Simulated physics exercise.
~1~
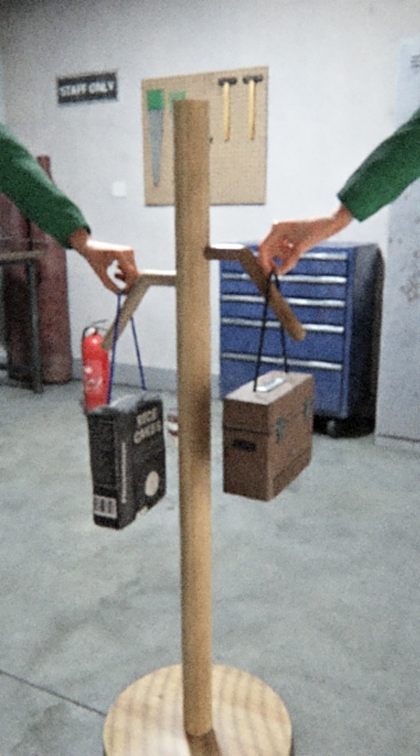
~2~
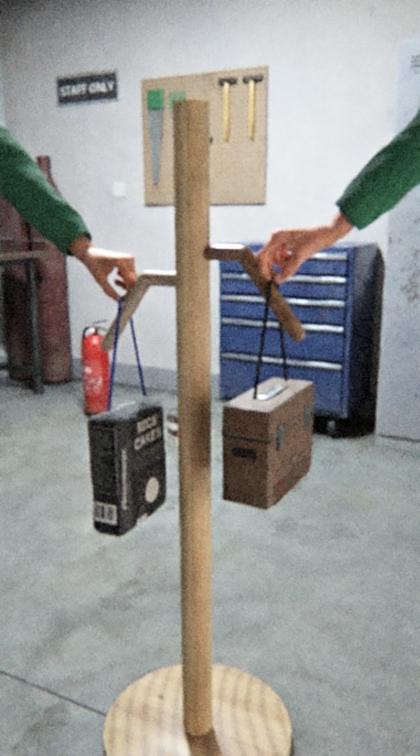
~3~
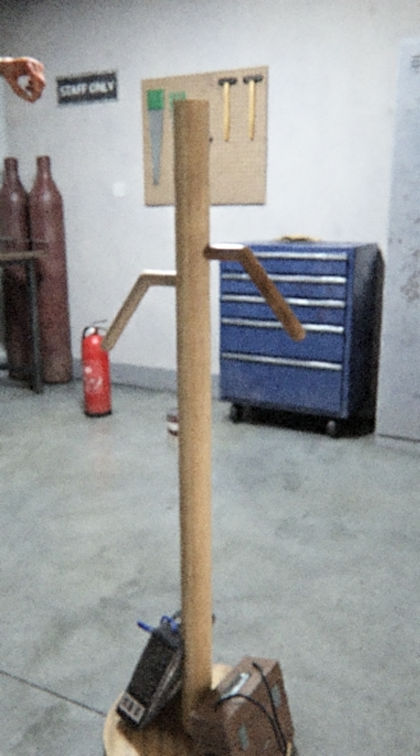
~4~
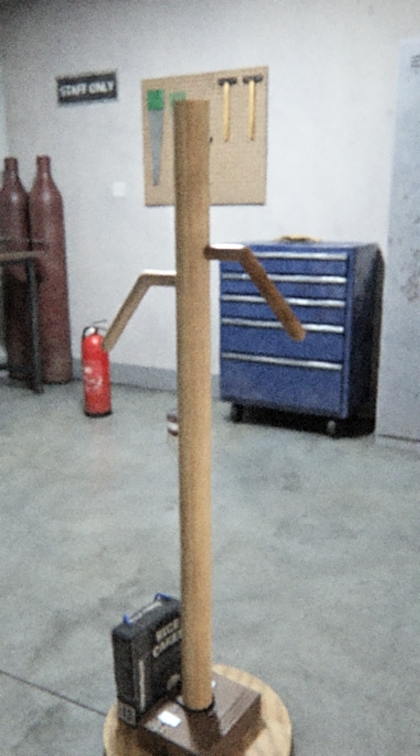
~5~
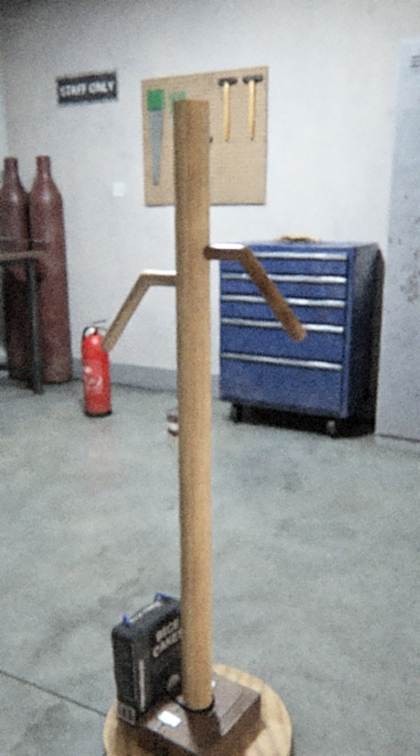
The footage shows two hands holding a black bag and a brown case by their loops at the downward-sloping pegs of a wooden post, lowering them slightly. Both drop to the base, where the bag ends upright on the left and the case lies on its side.
